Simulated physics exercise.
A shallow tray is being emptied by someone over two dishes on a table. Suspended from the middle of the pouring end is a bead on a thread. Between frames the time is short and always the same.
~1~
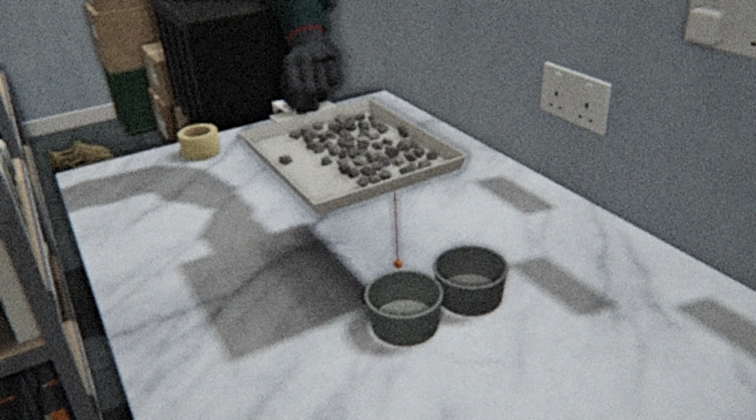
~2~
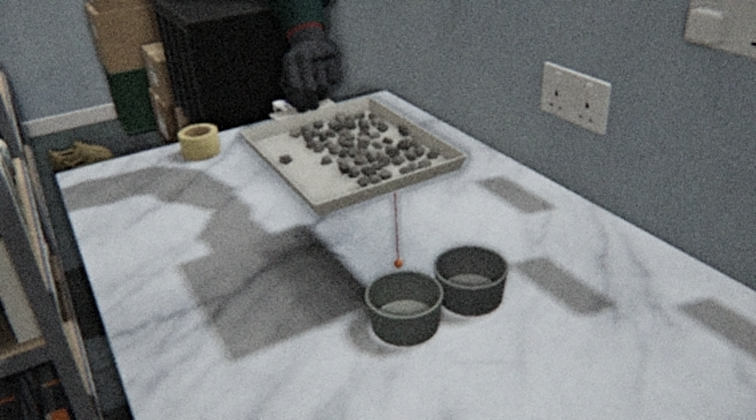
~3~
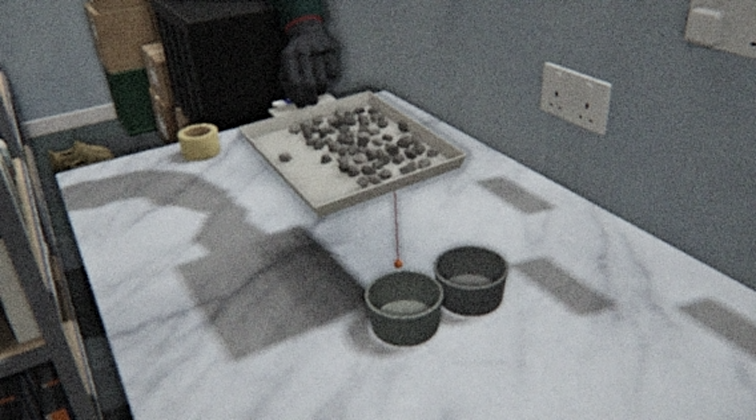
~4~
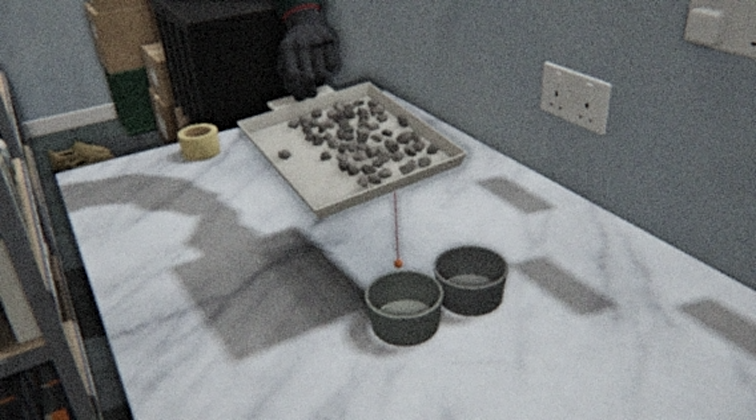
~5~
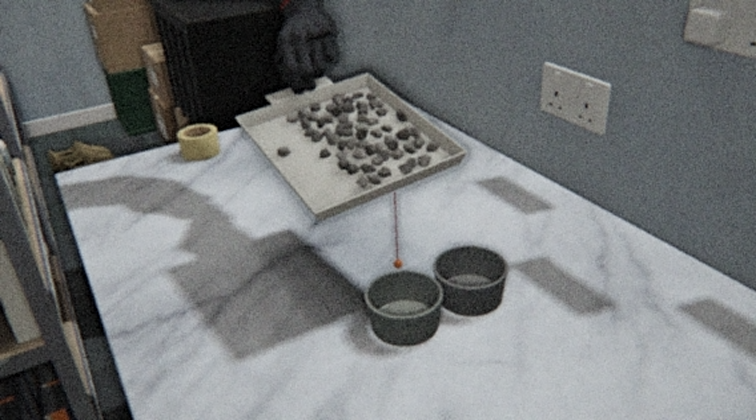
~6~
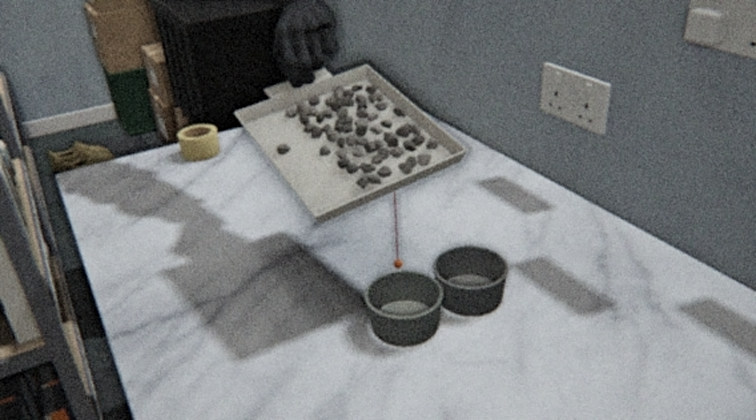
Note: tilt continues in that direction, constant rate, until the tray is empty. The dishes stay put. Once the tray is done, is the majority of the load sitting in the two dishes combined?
No, only a minority is there.
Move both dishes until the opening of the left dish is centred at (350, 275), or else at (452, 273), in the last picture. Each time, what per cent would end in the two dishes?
The first try gives 10 per cent, the second 0 per cent.
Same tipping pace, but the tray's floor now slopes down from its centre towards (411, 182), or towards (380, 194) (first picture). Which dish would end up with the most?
Result of try 1 is the right side, of try 2 the left side.
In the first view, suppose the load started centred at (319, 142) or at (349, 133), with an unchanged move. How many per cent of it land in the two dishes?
You'd get about 10 per cent first and about 10 per cent second.
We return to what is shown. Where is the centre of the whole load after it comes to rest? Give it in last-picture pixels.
At about (342, 343).
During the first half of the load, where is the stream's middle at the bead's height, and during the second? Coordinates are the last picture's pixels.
Around (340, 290) first; around (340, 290) second.
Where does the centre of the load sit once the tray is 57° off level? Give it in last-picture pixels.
Load centre: Approx. (350, 184).
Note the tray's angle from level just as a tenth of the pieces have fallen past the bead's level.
Around 65 degrees of turn.
Soon after the last picture, tray tipped steeply; nearly all on the tray; a small part in the air.
A little later, tray tipped right over; about a quarter on the tray; a small part in the left dish; about half outside both; about a quarter in the air.
Later still, tray tipped past a quarter turn; a small part in the left dish; most outside both.
At rest, tray tipped past a quarter turn; a small part in the left dish; none in the right dish; most outside both.
